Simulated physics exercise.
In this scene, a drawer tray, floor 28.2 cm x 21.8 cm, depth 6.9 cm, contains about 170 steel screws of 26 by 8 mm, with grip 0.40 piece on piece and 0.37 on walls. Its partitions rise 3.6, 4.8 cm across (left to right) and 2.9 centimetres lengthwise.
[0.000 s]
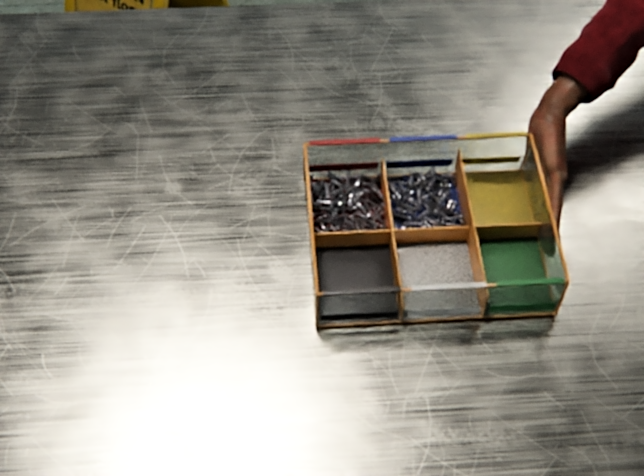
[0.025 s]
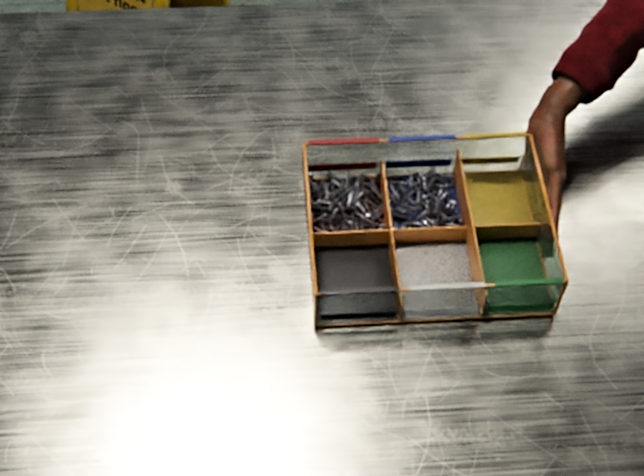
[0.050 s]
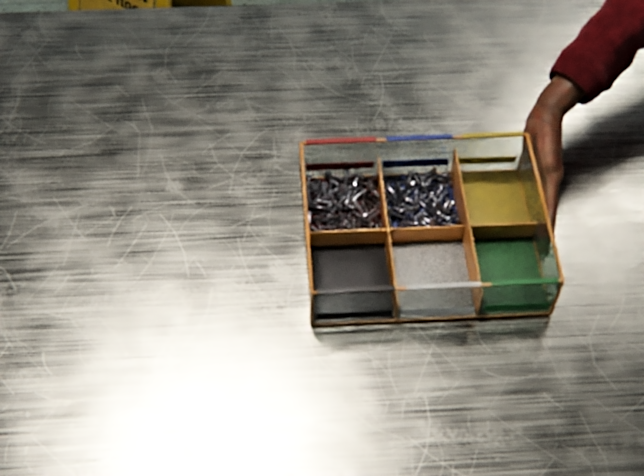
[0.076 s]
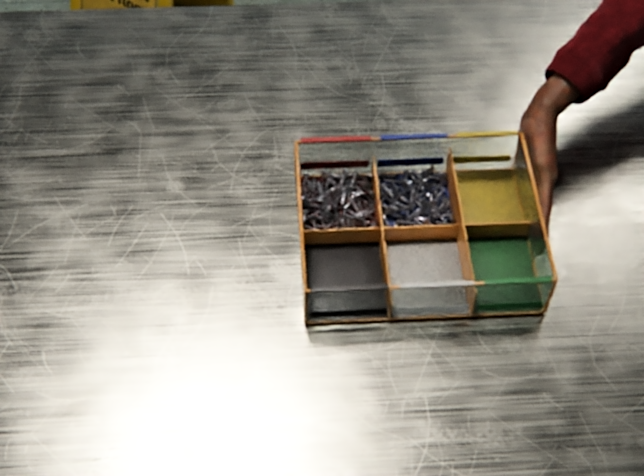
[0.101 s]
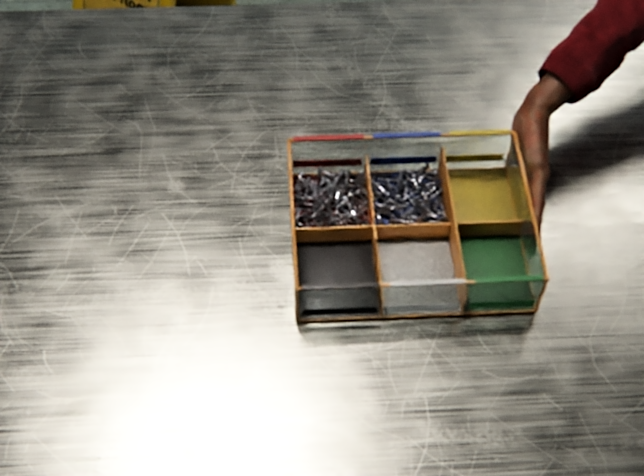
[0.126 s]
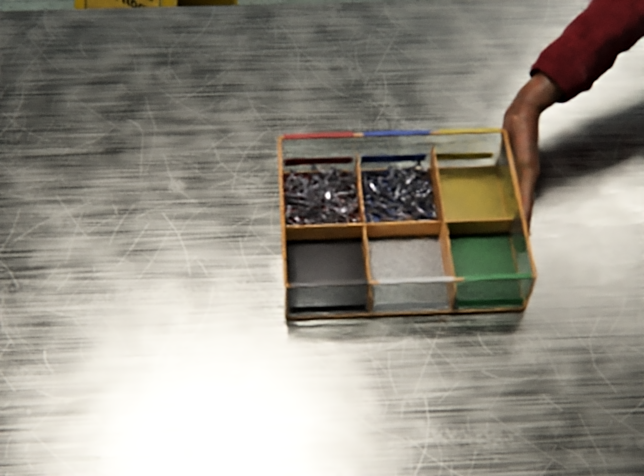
A hand slides a divided tray of small metal screws slightly left across a scratched surface.
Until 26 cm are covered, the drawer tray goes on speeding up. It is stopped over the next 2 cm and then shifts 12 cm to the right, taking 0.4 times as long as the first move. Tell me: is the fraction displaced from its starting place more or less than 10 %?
The tenth mark is never passed.
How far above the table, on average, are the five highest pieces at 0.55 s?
Height: Roughly 4 centimetres.
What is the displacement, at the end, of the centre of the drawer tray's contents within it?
It ends up roughly 2.5 centimetres off.
Then, at 0.29 s, tilt 0 degrees; red 55 %, blue 45 %; 0 % away from where they began.
After 0.42 s, tilt 0 degrees; red 55 %, blue 45 %; 0 % away from where they began.
After 0.55 s, tilt 0 degrees; red 55 %, blue 45 %; 0 % away from where they began.
Then, at 0.67 s, tilt 0 degrees; red 55 %, blue 45 %; 5 % away from where they began.
By 1.2 s all is still; red 55 %, blue 45 %; 5 % away from where they began.
